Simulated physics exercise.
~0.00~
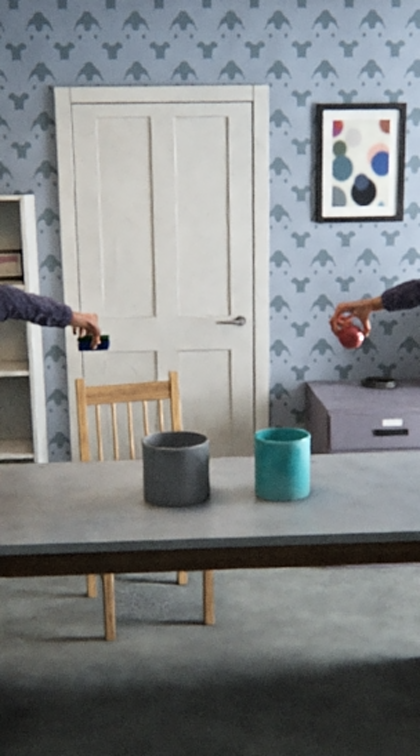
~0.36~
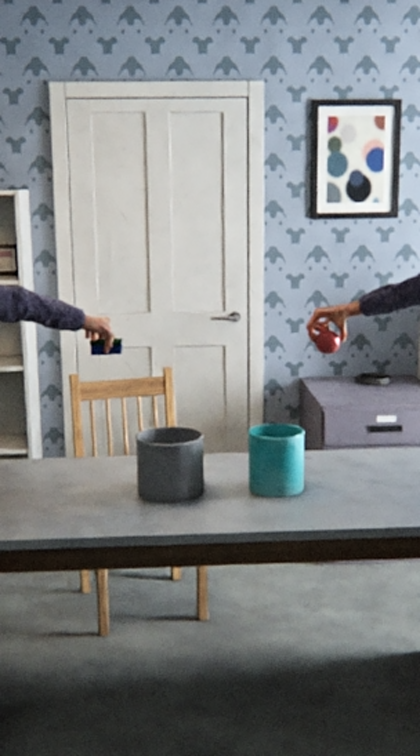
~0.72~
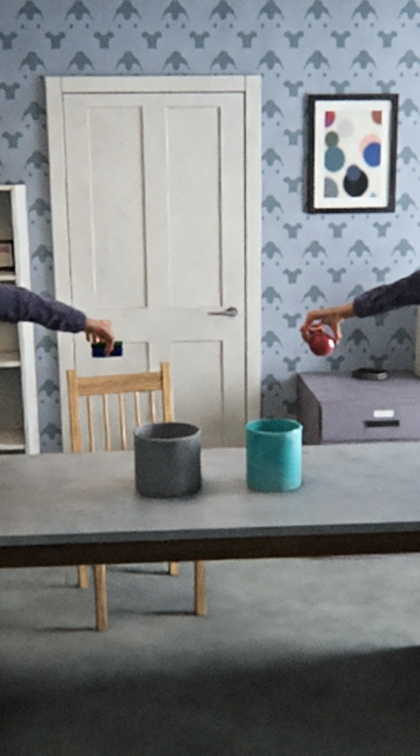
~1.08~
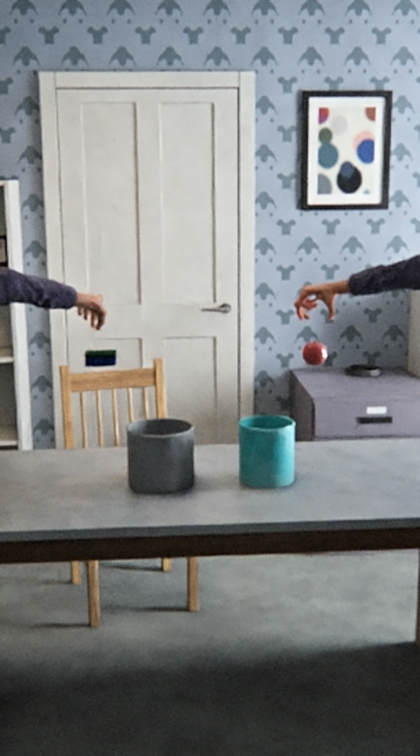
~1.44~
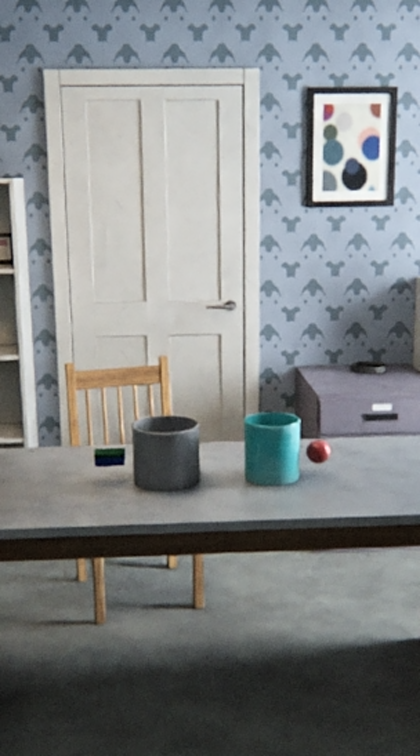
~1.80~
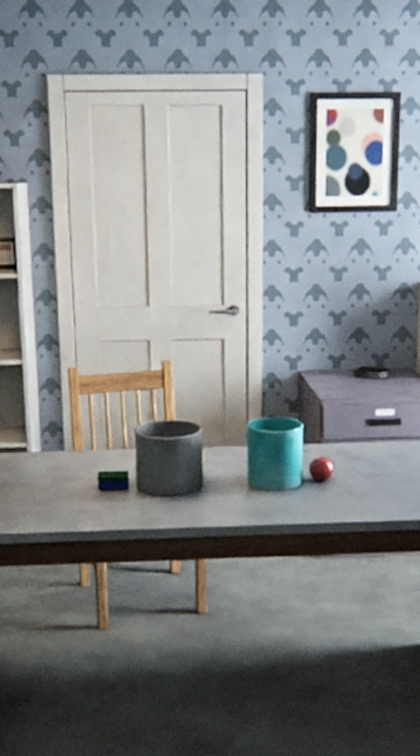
A small dark blue sponge and a red apple hang from two hands that reach in from opposite sides, above a table holding a gray bin and a teal bin. The hands shift slightly inward, the sponge staying left of the gray bin and the apple right of the teal one. Then the fingers of both hands open, and the two things drop as the hands draw back out of view. Both fall past the outer sides of the bins. The sponge comes to rest on the table left of the gray bin, and the apple rests just right of the teal bin.
